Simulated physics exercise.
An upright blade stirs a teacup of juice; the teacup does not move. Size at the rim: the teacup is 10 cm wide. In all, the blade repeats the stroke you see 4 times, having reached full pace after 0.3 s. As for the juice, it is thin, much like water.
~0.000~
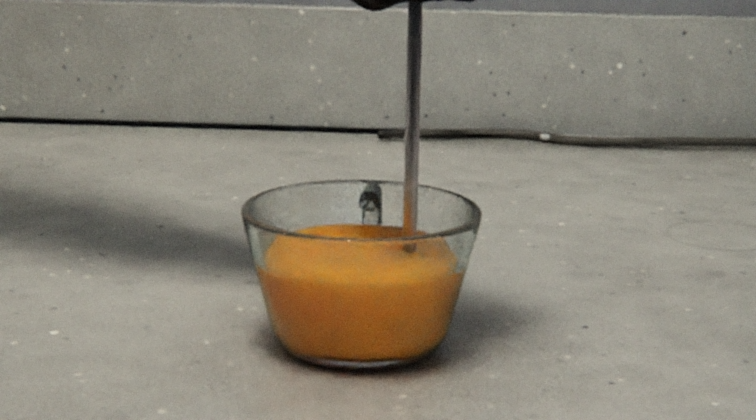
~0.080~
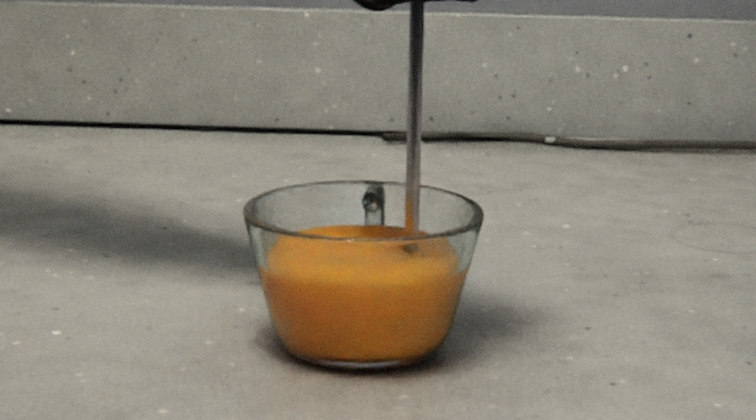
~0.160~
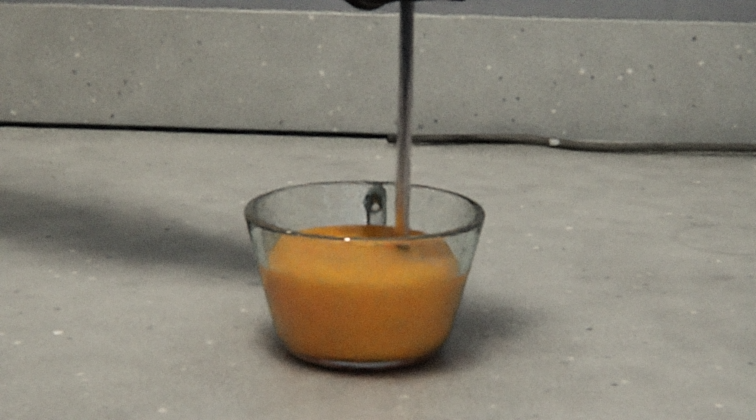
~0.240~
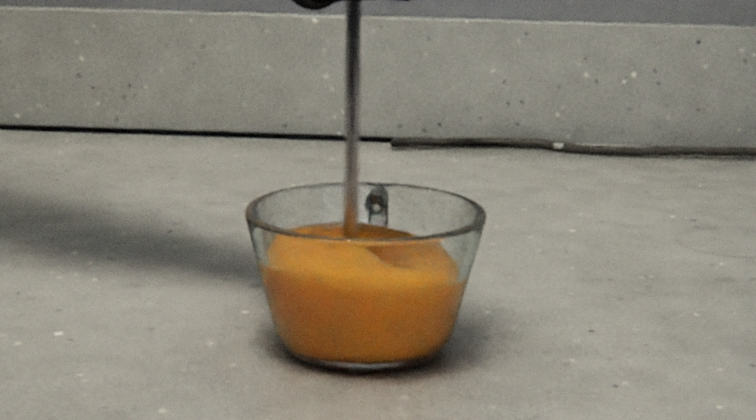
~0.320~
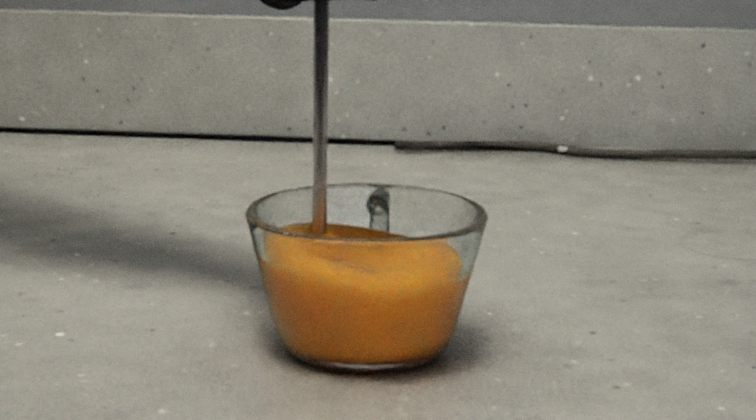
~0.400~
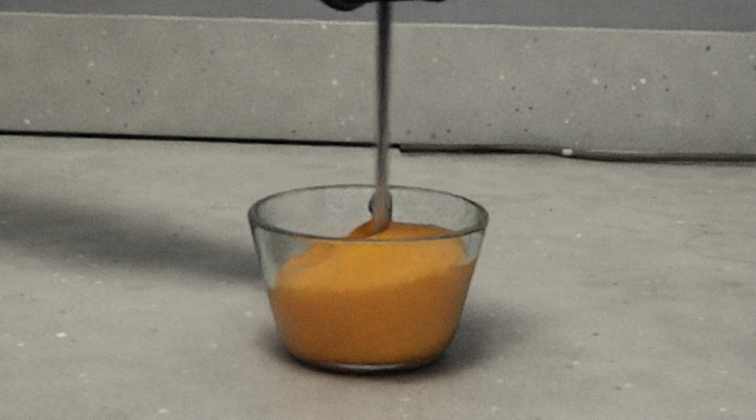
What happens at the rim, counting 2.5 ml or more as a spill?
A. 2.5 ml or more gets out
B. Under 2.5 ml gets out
2.5 ml or more gets out (A).
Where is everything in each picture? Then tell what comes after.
In the first picture, the stem is at (414, 55); the juice meets the walls at (261, 247) and (463, 254); the rim runs from (246, 210) to (478, 218).
In the second picture, the stem is at (416, 55); the juice meets the walls at (264, 247) and (464, 254).
In the third picture, the stem is at (406, 55); the juice meets the walls at (264, 247) and (463, 259).
In the fourth picture, the stem is at (353, 54); the juice meets the walls at (265, 242) and (464, 263).
In the fifth picture, the stem is at (321, 54); the juice meets the walls at (262, 233) and (467, 257).
In the sixth picture, the stem is at (384, 56); the juice meets the walls at (273, 267) and (472, 244).
Then, 0.70 s in, 0 ml is over the rim.
Then, 1.00 s in, 2 ml is over the rim.
Then, 1.30 s in, 5 ml is over the rim.
Then, 1.60 s in, 5 ml is over the rim.
Finally, 5 ml is over the rim.
